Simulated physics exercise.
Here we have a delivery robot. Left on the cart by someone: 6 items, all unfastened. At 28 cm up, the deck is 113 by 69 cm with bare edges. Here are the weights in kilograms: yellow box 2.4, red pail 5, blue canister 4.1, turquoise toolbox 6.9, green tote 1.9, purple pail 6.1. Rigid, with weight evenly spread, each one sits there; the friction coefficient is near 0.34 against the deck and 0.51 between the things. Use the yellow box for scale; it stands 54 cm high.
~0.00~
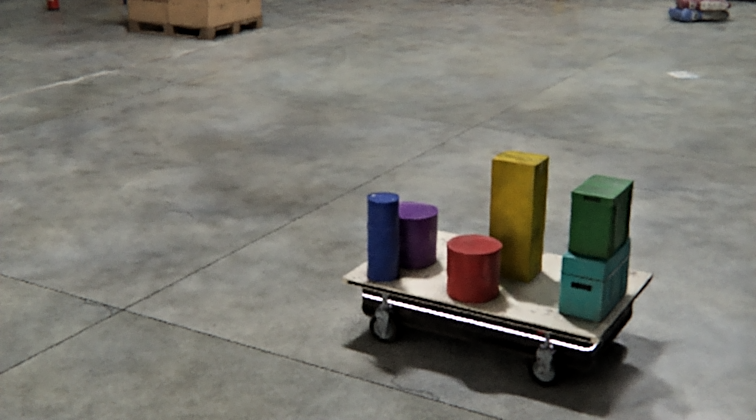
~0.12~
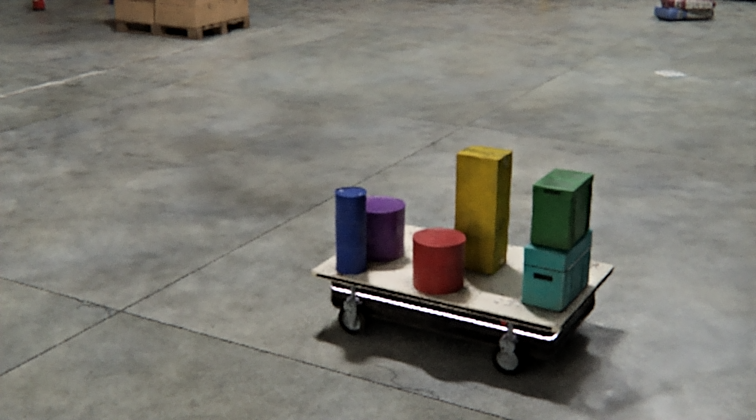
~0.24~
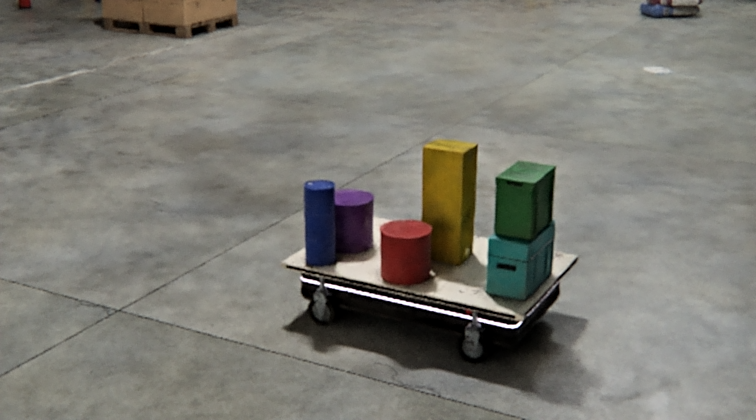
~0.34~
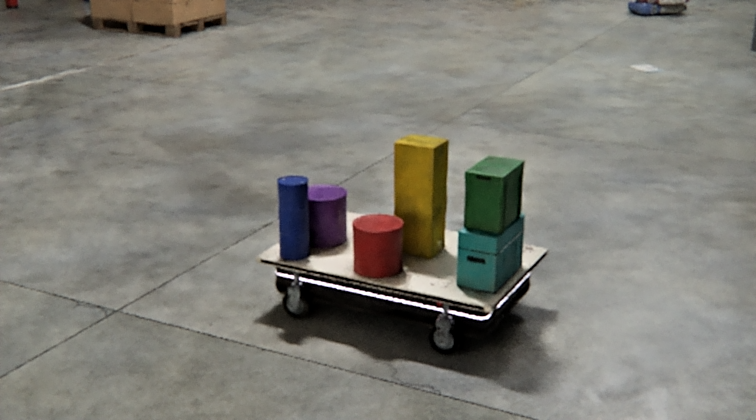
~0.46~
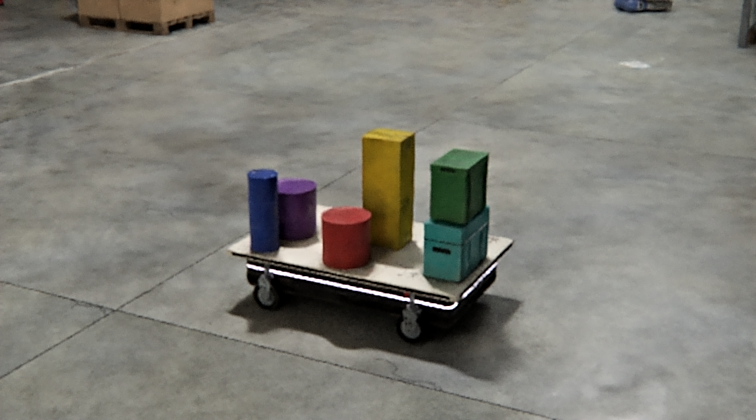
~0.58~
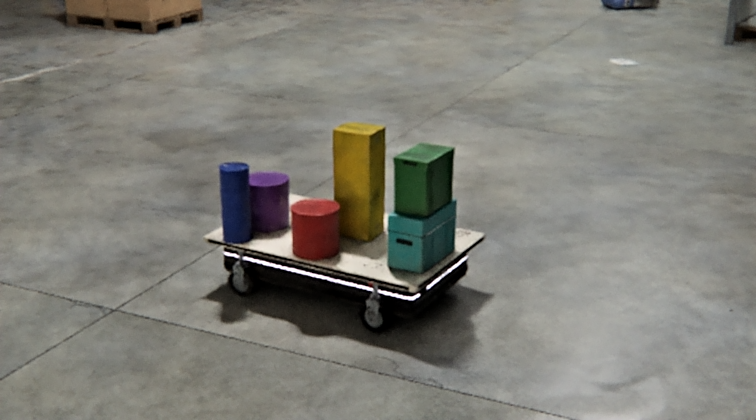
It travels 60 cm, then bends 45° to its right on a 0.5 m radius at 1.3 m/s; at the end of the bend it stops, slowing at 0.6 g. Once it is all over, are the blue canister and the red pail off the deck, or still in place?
Outcome: Blue canister: Missing from the deck. Red pail: Missing from the deck.
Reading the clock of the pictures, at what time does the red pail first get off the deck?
At around 0.8 seconds on the pictures' clock.
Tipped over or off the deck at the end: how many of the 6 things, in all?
The count comes out at 4.
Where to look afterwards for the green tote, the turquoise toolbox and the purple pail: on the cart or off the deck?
Once it all settles, the green tote stays on its surface, the turquoise toolbox stays on its surface and the purple pail leaves its surface.
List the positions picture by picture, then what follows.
The first picture shows cart 0 cm along; blue canister (383, 237); red pail (473, 269).
The second picture shows cart 16 cm along; green tote (562, 209); purple pail (380, 229).
The third picture shows cart 31 cm along; yellow box (449, 201); turquoise toolbox (521, 256).
The fourth picture shows cart 44 cm along; green tote (494, 194); purple pail (323, 216).
The fifth picture shows cart 60 cm along; yellow box (388, 189); turquoise toolbox (457, 240).
The sixth picture shows cart 75 cm along, turned 5°; blue canister (236, 203) moved 5 cm; red pail (316, 229) moved 2 cm.
After 0.88 s, cart 114 cm along, turned 41°; red pail, blue canister and purple pail now off the deck; yellow box 6° off upright; green tote moved 2 cm.
After 1.28 s, cart 144 cm along, turned 45°, stopped; yellow box 18° off upright; green tote moved 11 cm; turquoise toolbox moved 9 cm.
In the end (2.2 s), off the deck, red pail, blue canister and purple pail; toppled on the cart, yellow box; not toppled but over 10 cm from the start, turquoise toolbox and green tote.
